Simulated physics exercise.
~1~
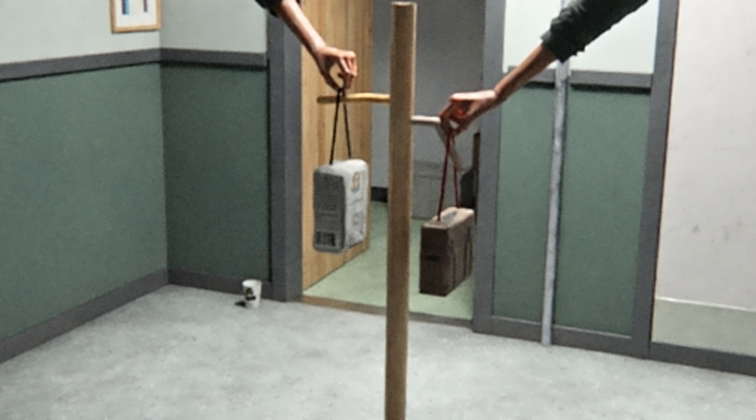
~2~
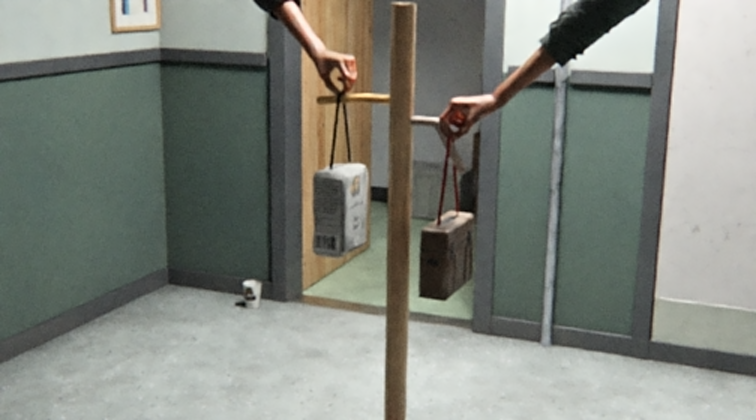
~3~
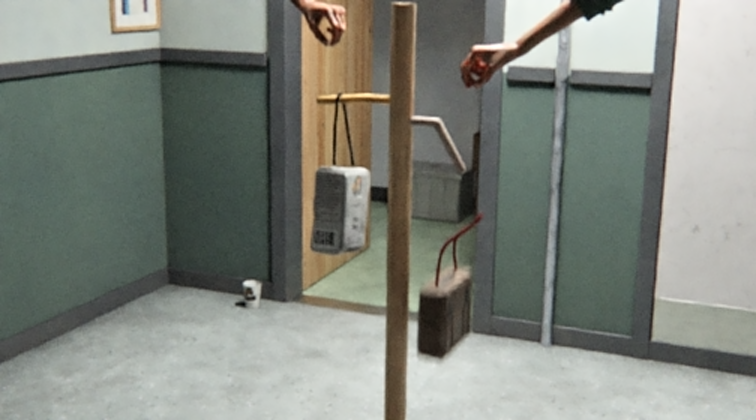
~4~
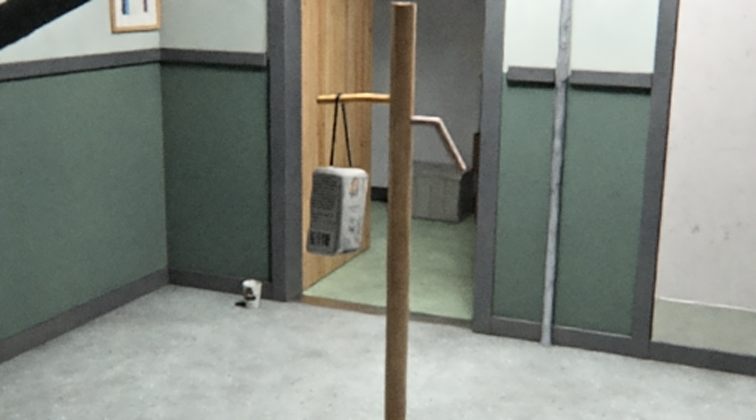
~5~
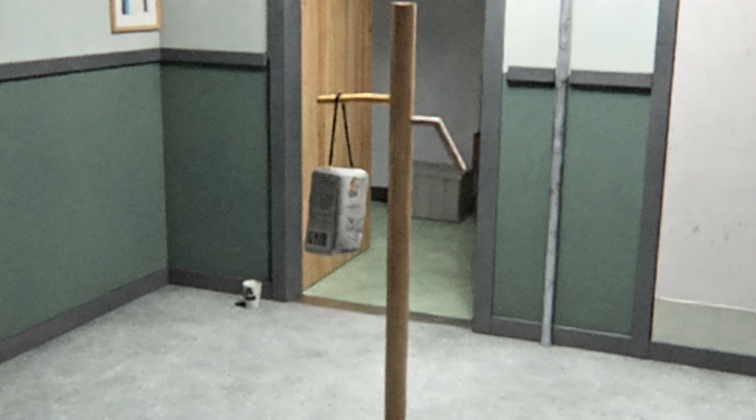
A brown case drops when two hands let go, while a pale sack stays hanging.
